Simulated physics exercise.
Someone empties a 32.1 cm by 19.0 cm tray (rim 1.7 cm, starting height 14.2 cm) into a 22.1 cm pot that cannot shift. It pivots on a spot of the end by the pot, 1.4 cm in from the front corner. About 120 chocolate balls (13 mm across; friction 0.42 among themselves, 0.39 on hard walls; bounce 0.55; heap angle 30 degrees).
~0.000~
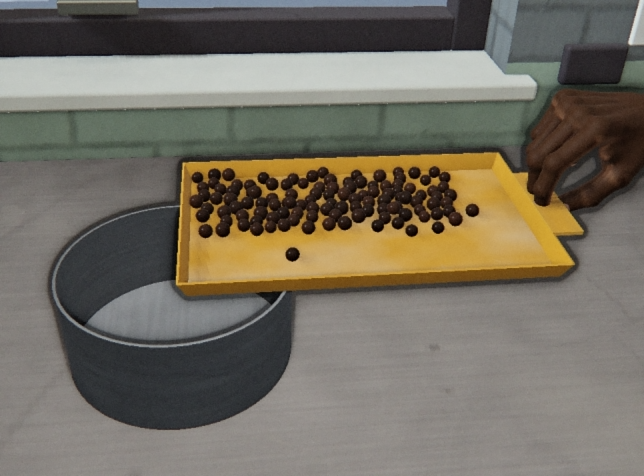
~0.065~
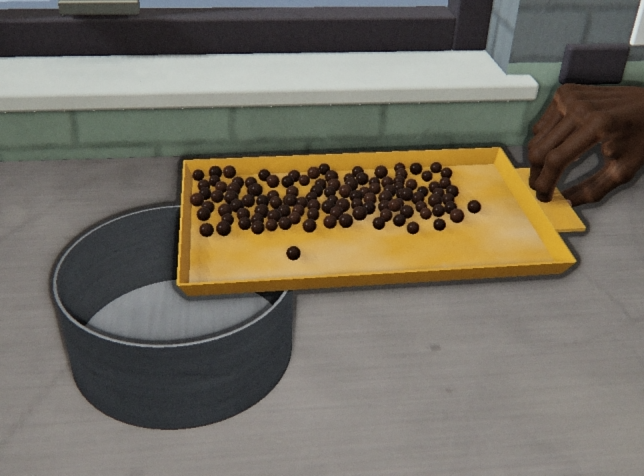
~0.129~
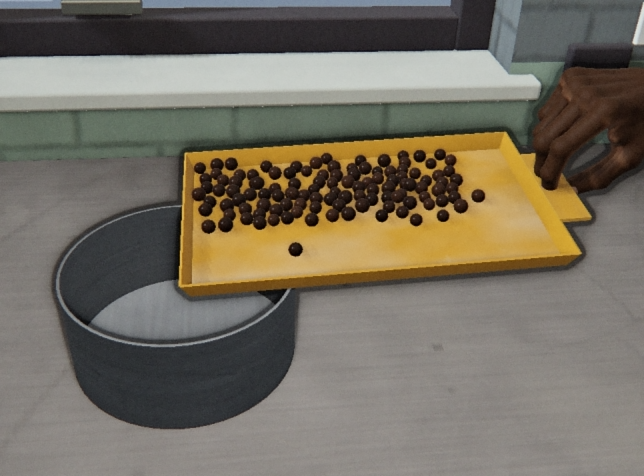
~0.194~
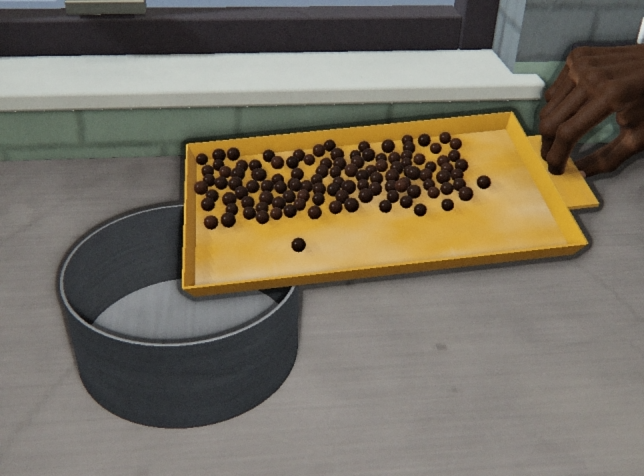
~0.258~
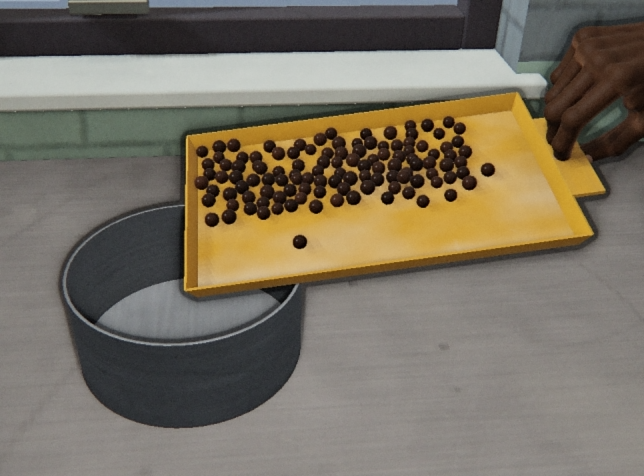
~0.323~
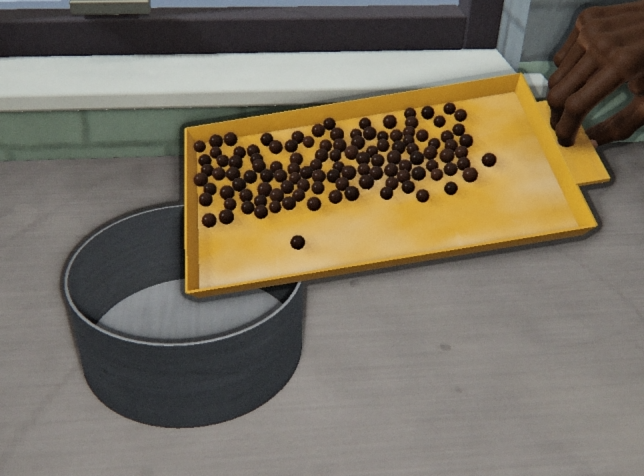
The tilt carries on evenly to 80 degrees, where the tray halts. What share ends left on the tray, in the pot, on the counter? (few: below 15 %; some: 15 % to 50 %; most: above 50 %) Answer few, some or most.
Tray: Few, pot: Few, counter: Most.
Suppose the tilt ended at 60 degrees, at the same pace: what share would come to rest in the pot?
Then about 10 per cent.
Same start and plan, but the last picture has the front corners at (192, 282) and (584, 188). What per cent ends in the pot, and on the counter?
Pot 60, counter 40.
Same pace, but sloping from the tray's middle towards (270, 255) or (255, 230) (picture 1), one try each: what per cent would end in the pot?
About 65 and 100 per cent.
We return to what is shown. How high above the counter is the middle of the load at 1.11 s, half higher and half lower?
About 16 cm.
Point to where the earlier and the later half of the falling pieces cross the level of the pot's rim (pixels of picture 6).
First near (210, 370), later near (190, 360).
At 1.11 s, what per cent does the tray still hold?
About 65 per cent.
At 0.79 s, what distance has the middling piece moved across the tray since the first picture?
Roughly 13 cm.
Then, at 0.79 s, tilt 47 degrees; the tray holds 85 %, the pot 0 %.
Then, at 1.11 s, tilt 67 degrees; the tray holds 65 %, the pot 0 %.
After 1.52 s, tilt 80 degrees; the tray holds 5 %, the pot 5 %.
By 2.4 s all is still; tray 0 %, pot 5 %, counter 95 %.
